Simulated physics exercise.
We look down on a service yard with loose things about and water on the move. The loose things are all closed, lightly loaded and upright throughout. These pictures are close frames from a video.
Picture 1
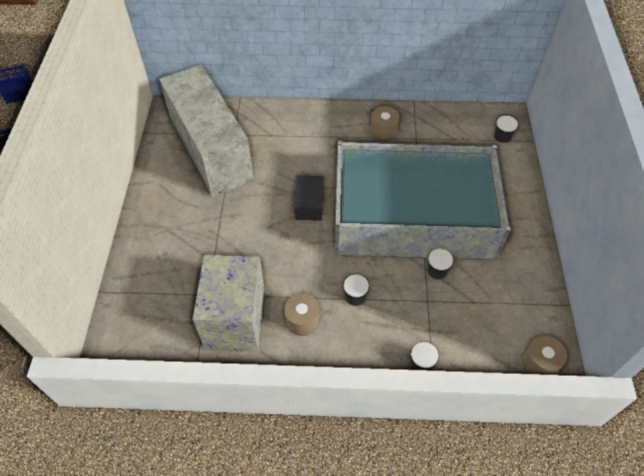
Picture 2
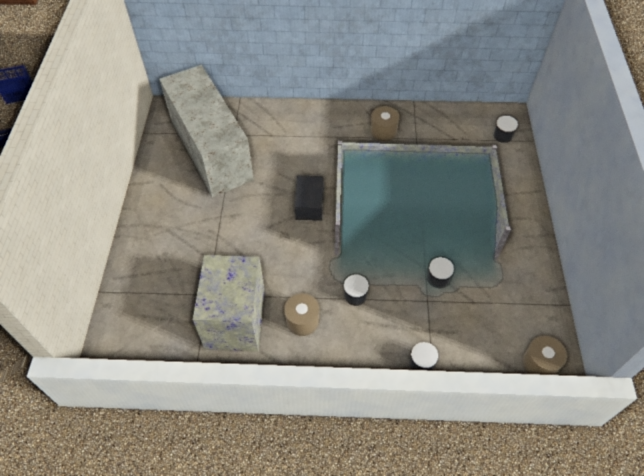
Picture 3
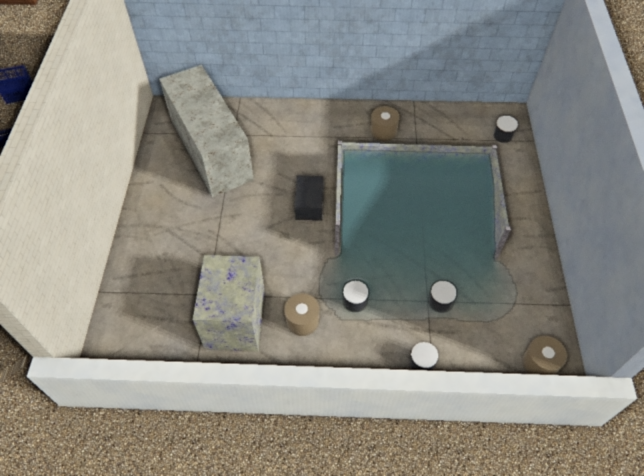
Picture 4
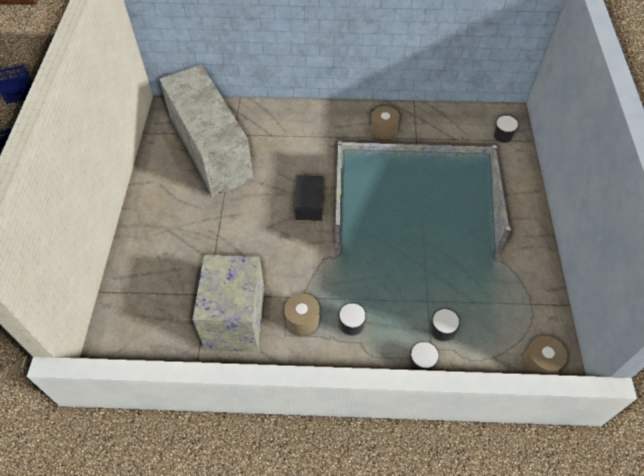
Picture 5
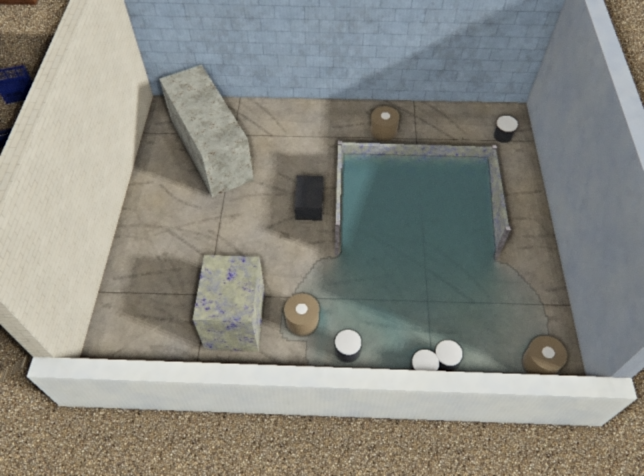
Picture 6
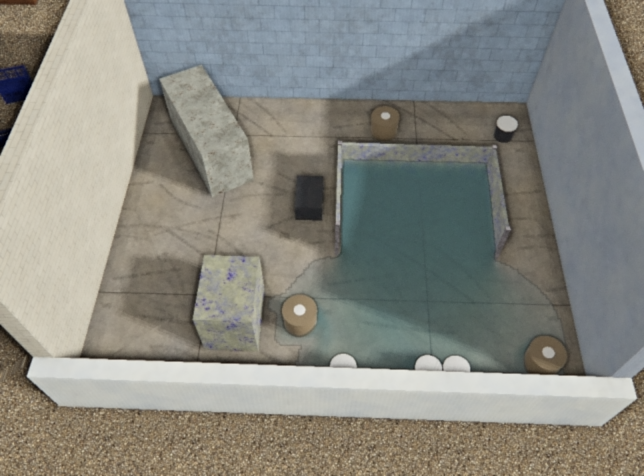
Water spilled out of the raised pool through its open front side and spread across the tiled floor, pushing two white-topped pails toward the low front wall, and then nudging a third slightly right.
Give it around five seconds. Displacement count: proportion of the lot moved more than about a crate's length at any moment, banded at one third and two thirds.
Proportion: Two thirds or above.
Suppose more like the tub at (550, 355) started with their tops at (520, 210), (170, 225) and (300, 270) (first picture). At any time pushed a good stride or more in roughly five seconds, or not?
Shoved clear, stays put, shoved clear.
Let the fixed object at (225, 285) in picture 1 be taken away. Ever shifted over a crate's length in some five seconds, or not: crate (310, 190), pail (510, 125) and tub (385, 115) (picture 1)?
First object never went far; second object was driven off; third object never went far.
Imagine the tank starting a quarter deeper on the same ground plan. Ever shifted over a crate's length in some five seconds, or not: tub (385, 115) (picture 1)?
That one, I'd say: Came up short.
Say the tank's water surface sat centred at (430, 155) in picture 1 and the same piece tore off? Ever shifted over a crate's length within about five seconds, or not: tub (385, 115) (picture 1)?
Short version: Travelled less.
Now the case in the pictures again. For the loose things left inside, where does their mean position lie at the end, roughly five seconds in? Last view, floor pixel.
I'd put it at roughly (364, 173).
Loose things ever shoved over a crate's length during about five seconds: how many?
Count: 6.
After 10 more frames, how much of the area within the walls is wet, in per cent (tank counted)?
Estimate: Near 40 %.
A moment on, 2 of 8 are well off their spots; 3 afloat.
Next, 3 of 8 are well off their spots; 5 afloat.
Later, 4 of 8 are well off their spots; 4 afloat.
In the end, 6 of 8 are well off their spots, and 6 have been at some point; 6 afloat.
